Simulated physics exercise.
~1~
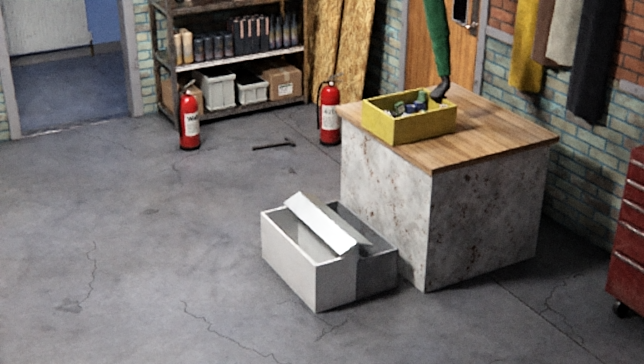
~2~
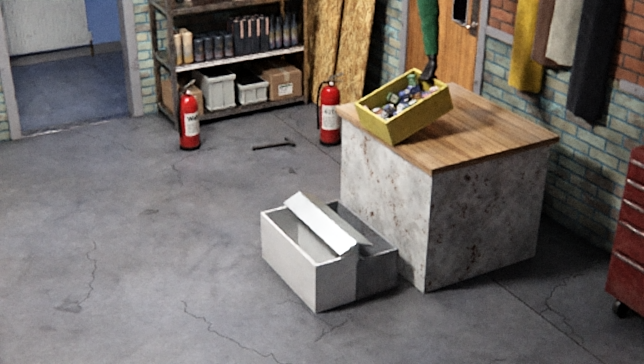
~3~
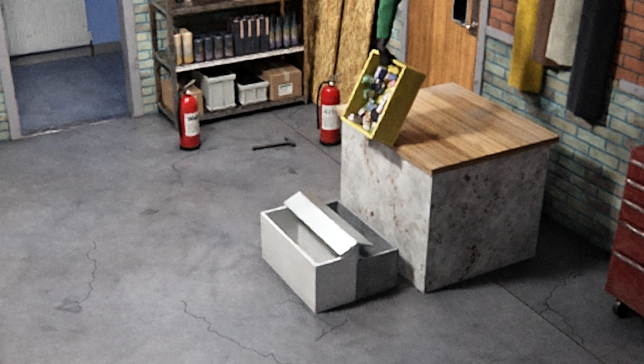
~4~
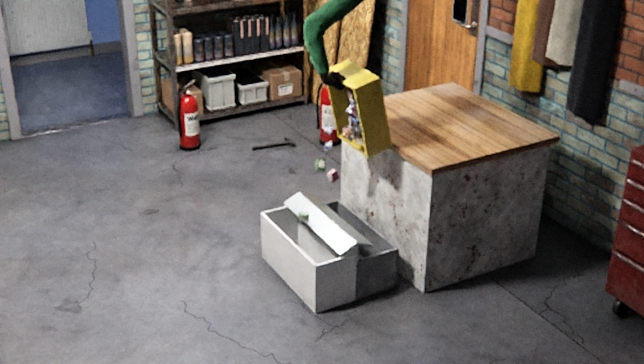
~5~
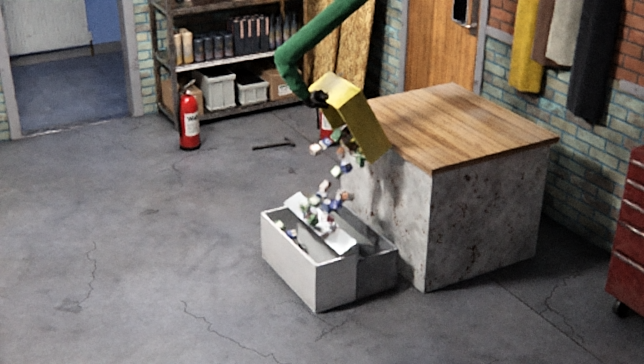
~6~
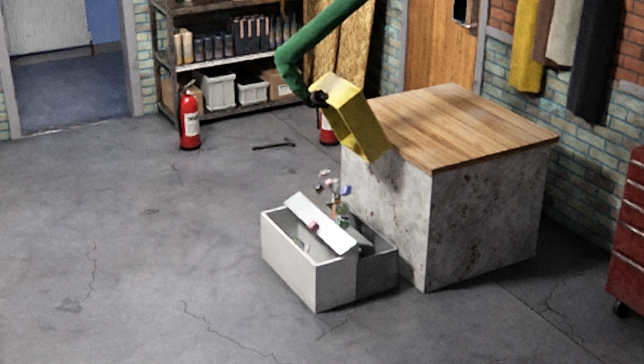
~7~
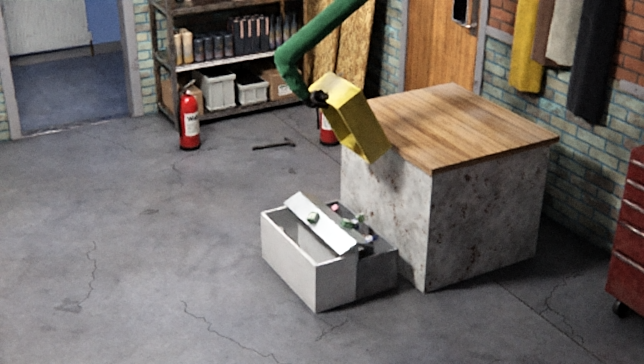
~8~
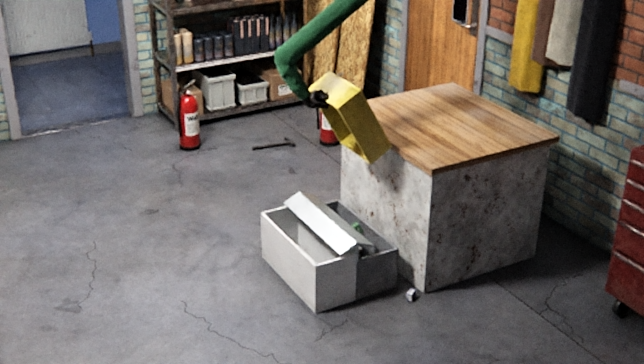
The clip opens on a workshop where a green arm holds a yellow crate of small items on a wood-topped bench, with a white box and a grey trough on the floor below, divided by a pale ridge. The arm raises the crate and tilts it leftward over the bench's edge. A few pieces drop first, then a thick stream tumbles onto the ridge, with most going into the white box. The last ones fall further right, toward the grey trough. The crate stays tipped as one small piece comes to rest on the floor beside the trough.
